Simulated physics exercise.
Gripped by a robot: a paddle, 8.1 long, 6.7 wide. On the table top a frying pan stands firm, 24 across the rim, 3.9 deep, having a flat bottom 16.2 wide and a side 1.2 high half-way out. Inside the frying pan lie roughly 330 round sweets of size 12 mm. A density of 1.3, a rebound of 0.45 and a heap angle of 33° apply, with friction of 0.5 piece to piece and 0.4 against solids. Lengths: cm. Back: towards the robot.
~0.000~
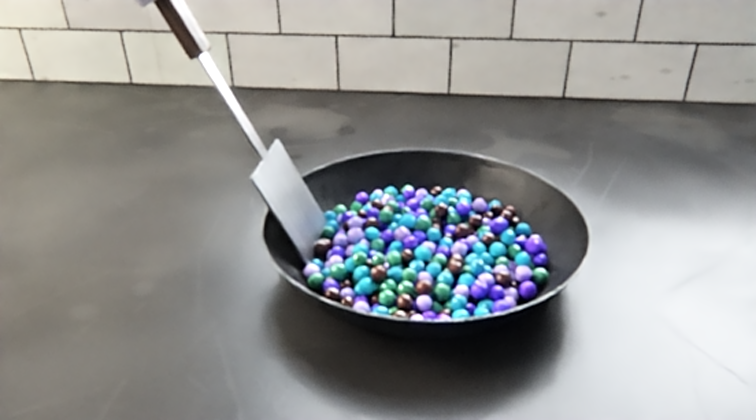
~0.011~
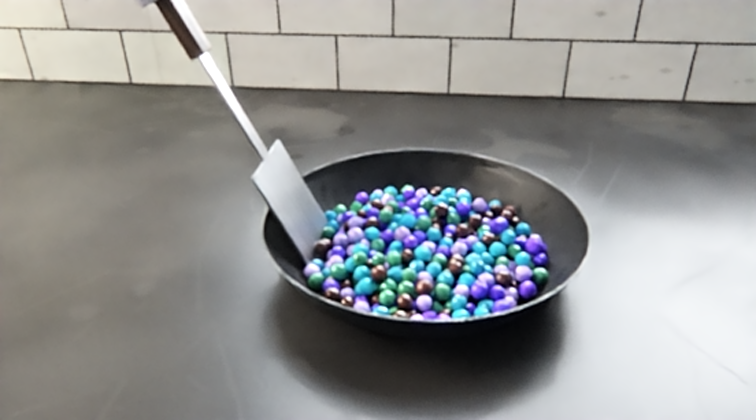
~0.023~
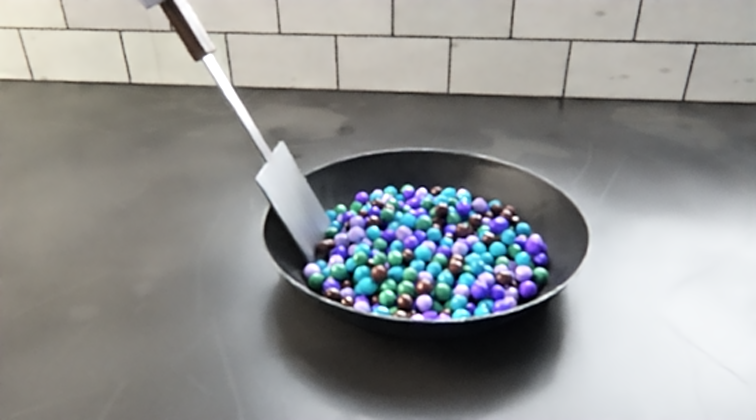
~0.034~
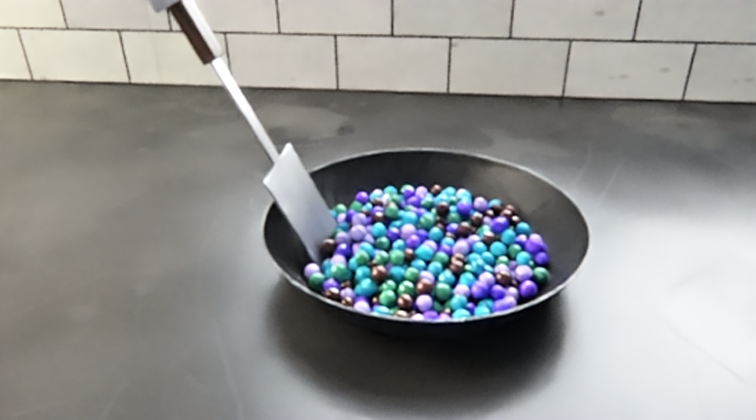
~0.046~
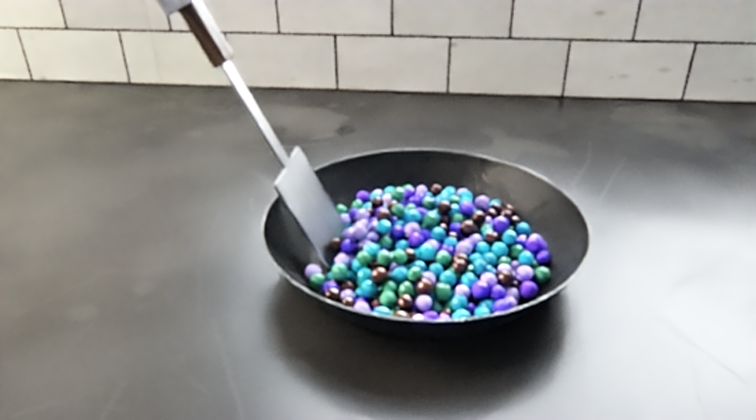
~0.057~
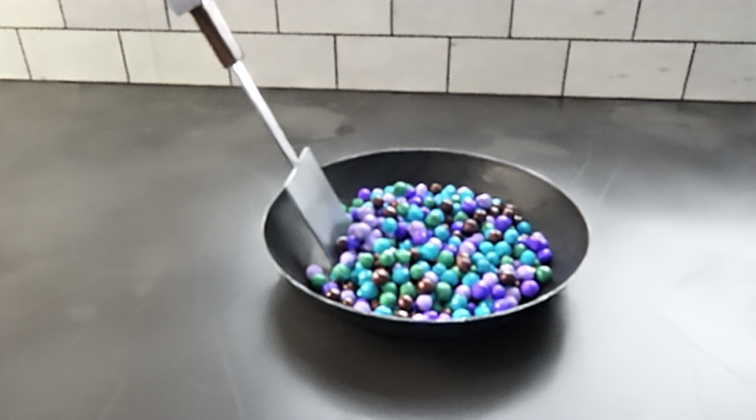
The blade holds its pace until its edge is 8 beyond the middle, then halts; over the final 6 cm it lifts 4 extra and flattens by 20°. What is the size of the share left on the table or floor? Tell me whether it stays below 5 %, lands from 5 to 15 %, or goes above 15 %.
It lands from 5 to 15 %.
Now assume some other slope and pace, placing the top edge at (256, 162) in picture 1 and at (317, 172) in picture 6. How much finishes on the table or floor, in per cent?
Close to 25 in a hundred.
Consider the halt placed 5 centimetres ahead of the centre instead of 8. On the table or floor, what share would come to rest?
0 %, roughly.
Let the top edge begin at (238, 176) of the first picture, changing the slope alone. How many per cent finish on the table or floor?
15 percent or so.
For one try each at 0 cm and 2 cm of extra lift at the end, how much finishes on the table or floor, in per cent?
First try around 5 percent, second try around 10 percent.
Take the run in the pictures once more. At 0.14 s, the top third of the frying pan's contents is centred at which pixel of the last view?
Roughly pixel (450, 237).
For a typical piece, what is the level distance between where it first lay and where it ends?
3 cm.
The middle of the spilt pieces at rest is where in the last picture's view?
Near pixel (695, 276).
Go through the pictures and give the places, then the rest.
Paddle top edge at (265, 157), sloping 64°; upper third of the load around (422, 243), from x 310 to 540, top at y 190; 332 in the frying pan, in the first picture.
Paddle top edge at (266, 158), sloping 64°; upper third of the load around (422, 243), from x 310 to 540, top at y 190, in the second picture.
Paddle top edge at (269, 159), sloping 64°; upper third of the load around (420, 242), from x 310 to 540, top at y 190, in the third picture.
Paddle top edge at (277, 162), sloping 64°; upper third of the load around (421, 238), from x 310 to 540, top at y 190, in the fourth picture.
Paddle top edge at (287, 165), sloping 64°; upper third of the load around (416, 236), from x 315 to 545, top at y 190, in the fifth picture.
Paddle top edge at (296, 166), sloping 64°; upper third of the load around (420, 236), from x 315 to 545, top at y 190; 332 in the frying pan, in the sixth picture.
After 0.14 s, sloping 64°, highest piece 4 above the table; 332 in the frying pan.
After 0.22 s, sloping 57°, highest piece 5 above the table; 332 in the frying pan.
After 0.46 s, sloping 44°, highest piece 5 above the table; 302 in the frying pan, 29 on the table or floor, 1 on the blade or in flight.
After 1.51 s, sloping 44°, highest piece 4 above the table; 301 in the frying pan, 31 on the table or floor.
At rest, 301 in the frying pan, 31 on the table or floor. That is 9 % on the table or floor.
